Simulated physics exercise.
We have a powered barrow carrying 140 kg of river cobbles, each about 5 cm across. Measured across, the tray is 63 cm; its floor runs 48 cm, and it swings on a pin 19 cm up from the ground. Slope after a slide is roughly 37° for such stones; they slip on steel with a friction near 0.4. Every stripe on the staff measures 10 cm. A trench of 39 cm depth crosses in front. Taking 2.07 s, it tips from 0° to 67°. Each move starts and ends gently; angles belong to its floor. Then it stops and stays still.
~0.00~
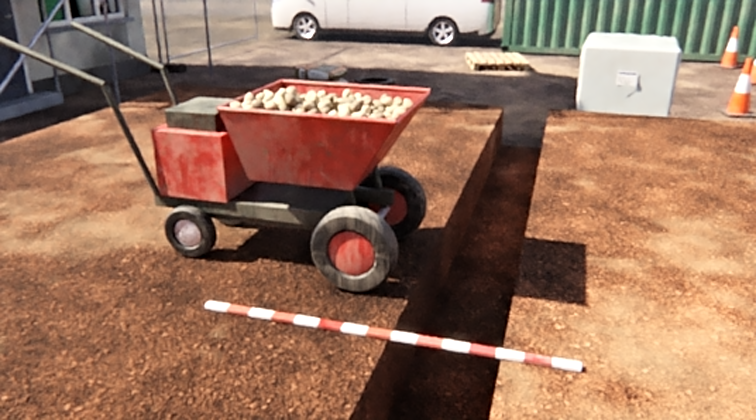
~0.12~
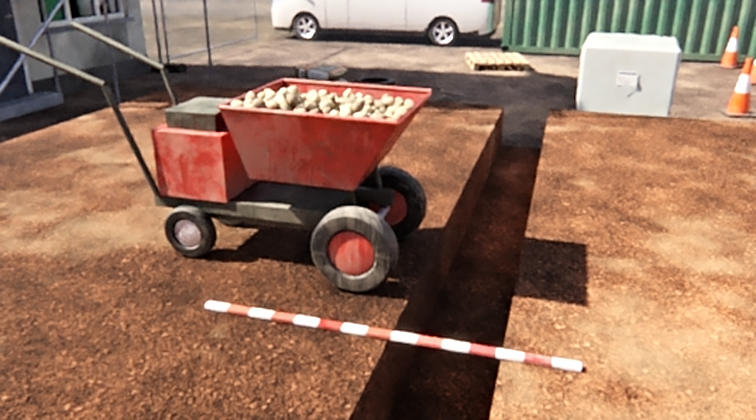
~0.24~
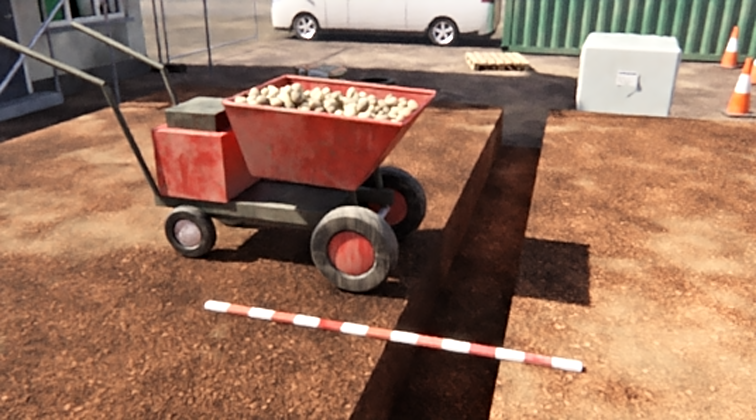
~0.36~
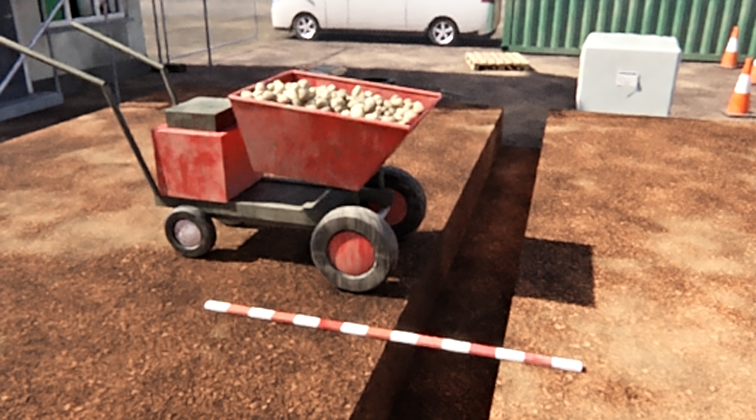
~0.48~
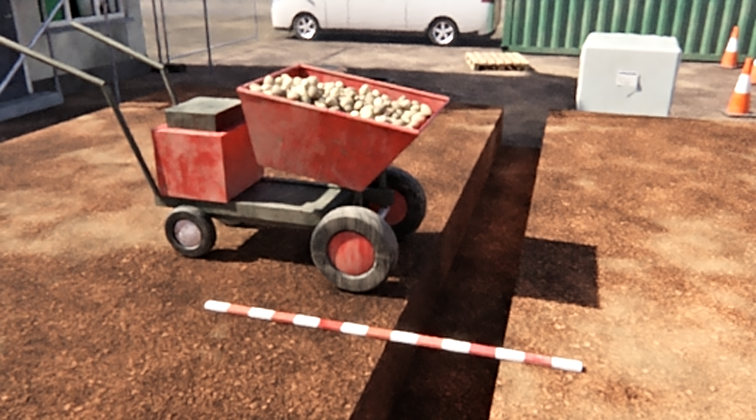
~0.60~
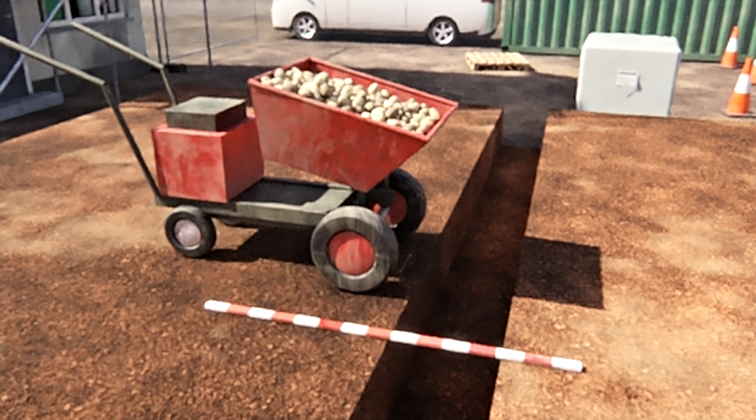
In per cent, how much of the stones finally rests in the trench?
Roughly 38 per cent of them.
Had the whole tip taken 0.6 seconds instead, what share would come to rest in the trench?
With that timing, about 20 per cent.
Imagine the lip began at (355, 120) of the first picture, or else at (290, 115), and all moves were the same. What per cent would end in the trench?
It'd be around 70 per cent and after that around 85 per cent.
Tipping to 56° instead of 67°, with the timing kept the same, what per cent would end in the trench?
Then roughly 15 percent.
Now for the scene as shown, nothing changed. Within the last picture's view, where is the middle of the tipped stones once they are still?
Their centre sits close to (533, 280).
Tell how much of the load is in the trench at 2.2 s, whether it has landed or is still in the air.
I'd put it near 5 per cent.
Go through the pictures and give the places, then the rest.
Lip at (396, 122), floor tilted 0°, highest stones at (309, 100), in the first picture.
The tray is at 1°, its lip at (398, 123); the top of the load is at (310, 99); the stones move at 0.1 m/s on average, in the second picture.
The tray is at 2°, its lip at (402, 125); the top of the load is at (304, 96); the stones move at 0.2 m/s on average, in the third picture.
Lip at (409, 129), floor tilted 5°, highest stones at (297, 91); the stones move at 0.3 m/s on average, in the fourth picture.
Lip at (418, 134), floor tilted 9°, highest stones at (301, 86); the stones move at 0.3 m/s on average, in the fifth picture.
The tray is at 14°, its lip at (429, 140); the top of the load is at (311, 80); the stones move at 0.4 m/s on average, in the sixth picture.
After 1.5 s the floor is at 56°; 99 % in the tray, 1 % in the trench; the foremost stones are at (504, 216).
After 2.2 s the floor is at 67°; 68 % in the tray, 3 % in the trench, 29 % past the trench; the foremost stones are at (633, 301).
After 2.5 s the floor is at 67°; 47 % in the tray, 7 % in the trench, 46 % past the trench; the foremost stones are at (696, 300).
After 4.5 s the floor is at 67°; 15 % in the tray, 38 % in the trench, 47 % past the trench; the foremost stones are at (722, 301).
